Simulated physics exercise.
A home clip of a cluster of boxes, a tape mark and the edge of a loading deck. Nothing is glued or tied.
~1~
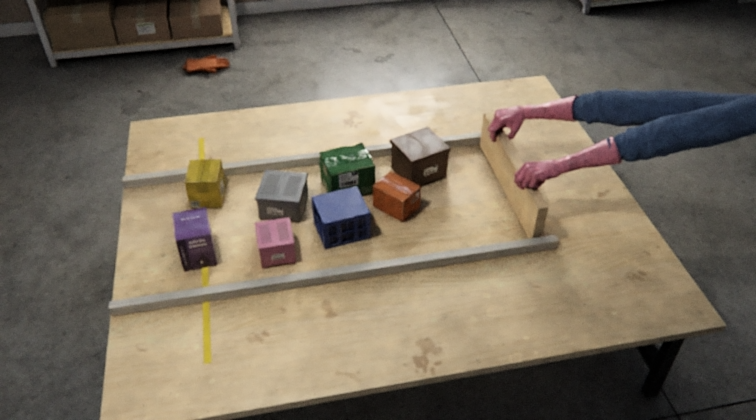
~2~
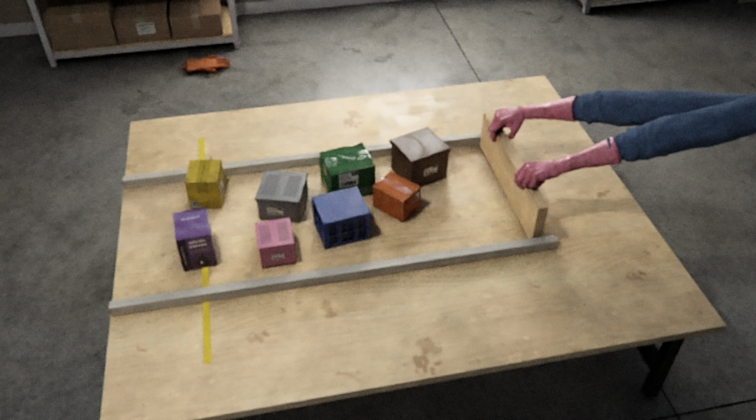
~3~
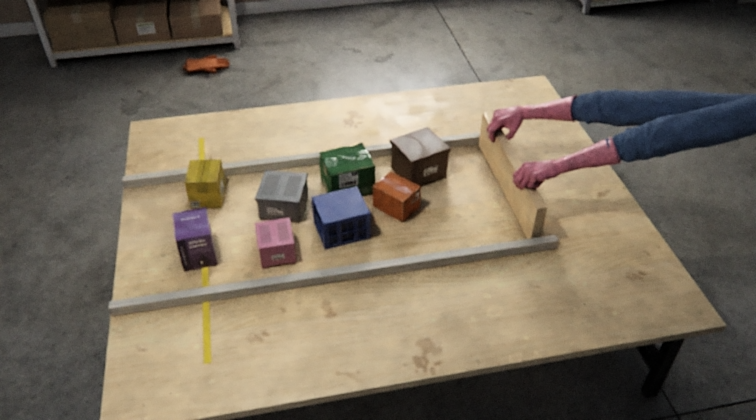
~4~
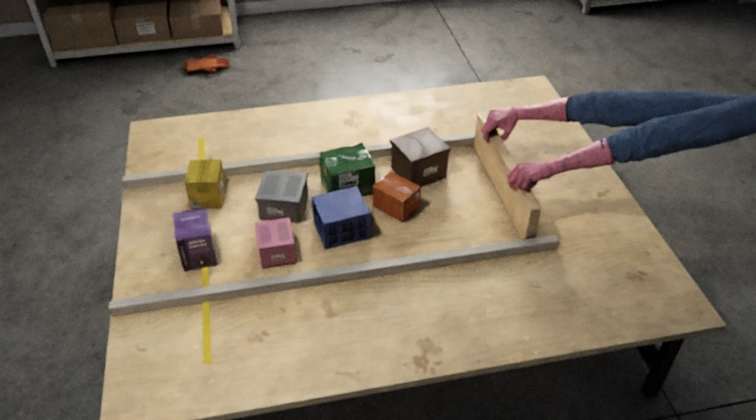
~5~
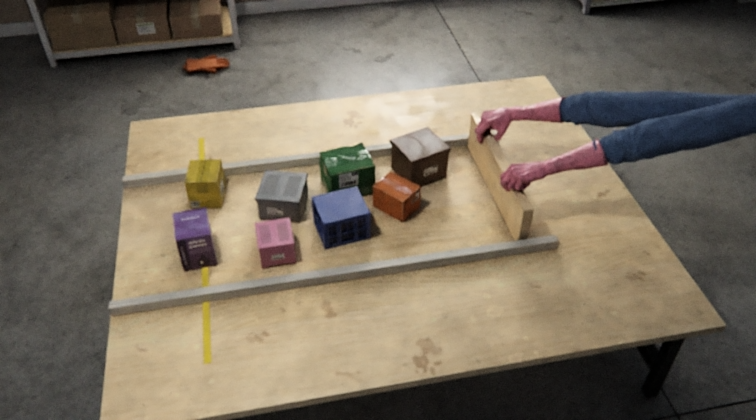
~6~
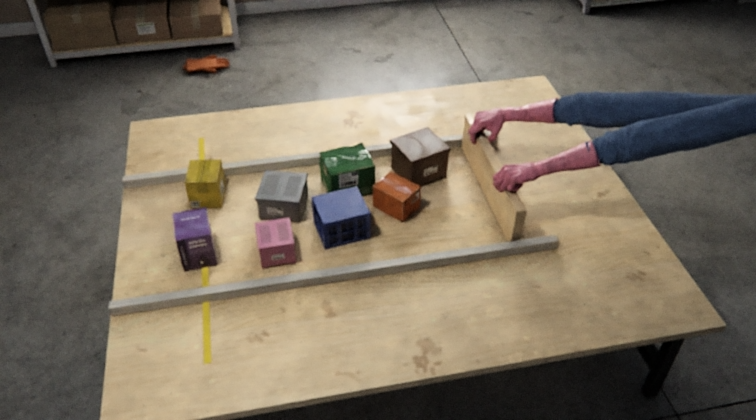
Gloved pink hands sliding a wooden plank slightly left between two rails on a table, eight coloured boxes sitting still.
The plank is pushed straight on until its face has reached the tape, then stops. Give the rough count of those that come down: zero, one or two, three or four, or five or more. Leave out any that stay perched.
Outcome: The number that fall off is one or two.
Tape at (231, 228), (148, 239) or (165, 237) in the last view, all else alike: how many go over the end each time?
It would be 1, 4 and 4.
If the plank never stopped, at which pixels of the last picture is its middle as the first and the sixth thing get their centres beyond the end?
Its middle is around (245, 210) and later (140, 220).
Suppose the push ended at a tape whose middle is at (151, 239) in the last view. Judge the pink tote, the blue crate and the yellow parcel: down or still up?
The pink tote survives, the blue crate remains up, the yellow parcel comes down.
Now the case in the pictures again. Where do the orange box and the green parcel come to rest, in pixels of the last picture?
First (187, 211), then (128, 196).
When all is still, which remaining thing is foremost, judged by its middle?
It is the green parcel.
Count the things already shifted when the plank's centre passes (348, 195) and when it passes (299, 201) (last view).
By then 7, and 7.
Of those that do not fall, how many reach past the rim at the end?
1 of them.
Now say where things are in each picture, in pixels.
In the first frame, purple box (195, 239); yellow parcel (206, 184); pink tote (276, 243); plank (511, 173); tape (204, 232).
In the second frame, yellow parcel (206, 184); orange box (397, 197).
In the third frame, pink tote (276, 243); grey tote (283, 197).
In the fourth frame, purple box (195, 239); plank (504, 174).
In the fifth frame, yellow parcel (206, 184); green parcel (347, 173).
In the sixth frame, purple box (195, 239); yellow parcel (206, 184); pink tote (276, 243); plank (491, 176); tape (204, 232).
Early on, none off yet; purple box at rest near (195, 239); yellow parcel at rest near (206, 184); pink tote at rest near (276, 243).
Finally, the number that fall off is one or two; lost, grey tote and yellow parcel.
